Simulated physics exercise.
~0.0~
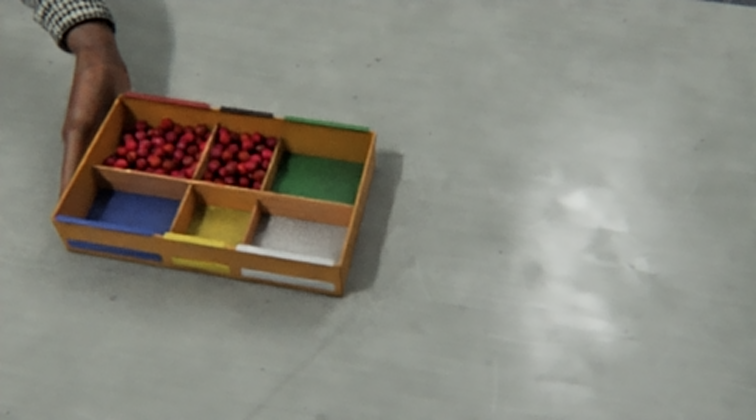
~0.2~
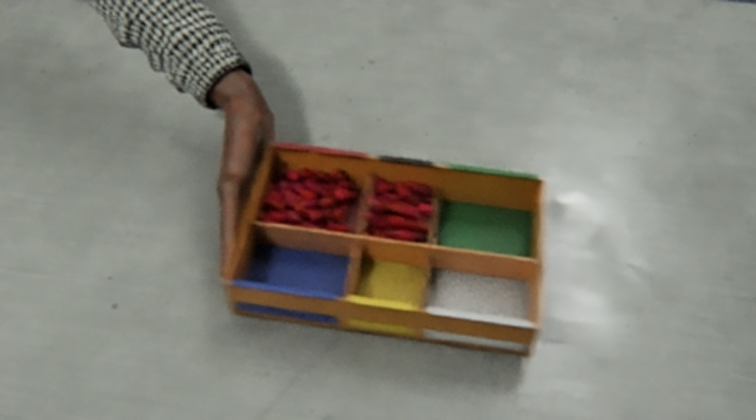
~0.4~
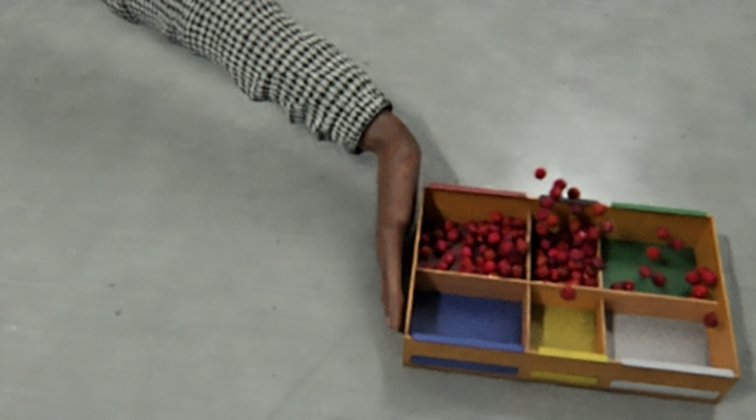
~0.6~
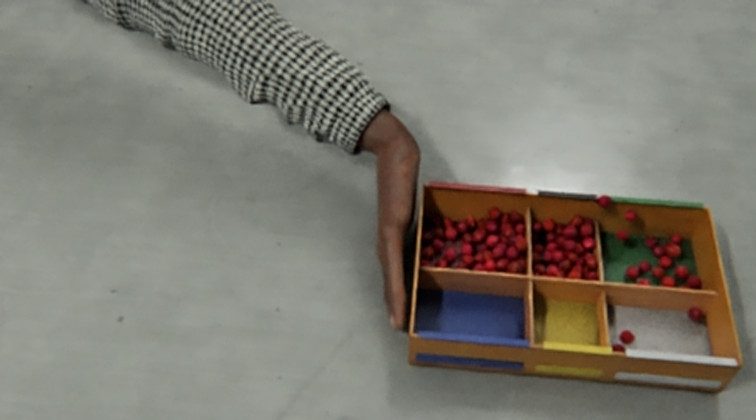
A wooden tray of red berries is pushed right by a hand, scattering several into other compartments.
